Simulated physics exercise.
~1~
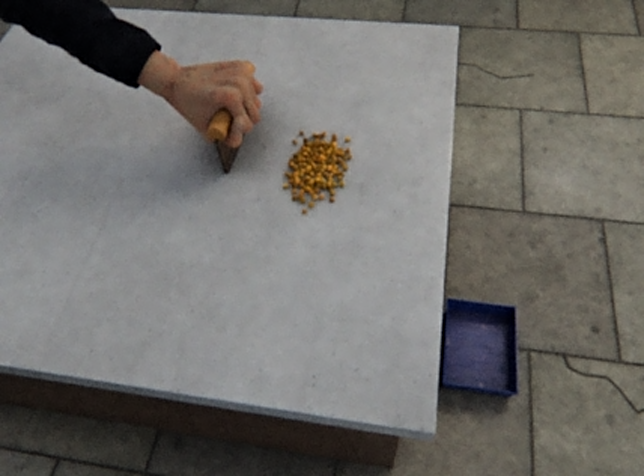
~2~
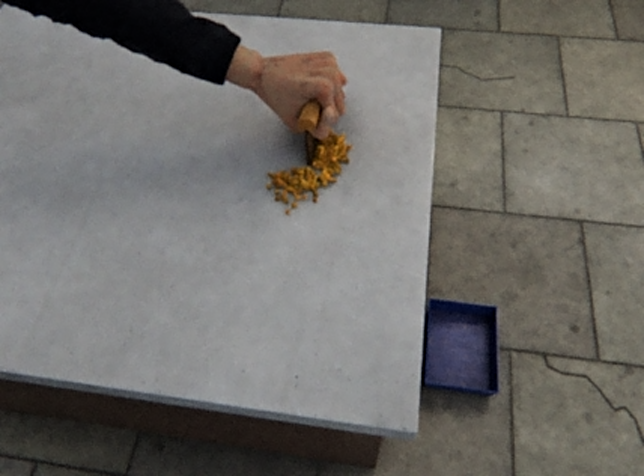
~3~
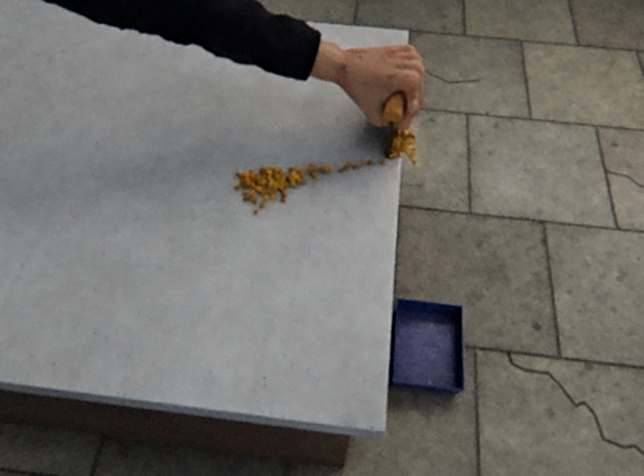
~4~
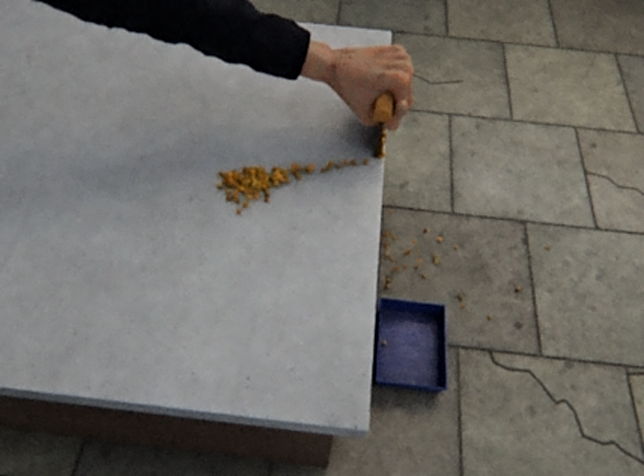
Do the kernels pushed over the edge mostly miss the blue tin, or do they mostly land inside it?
They mostly miss the blue tin and end up scattered on the paving.
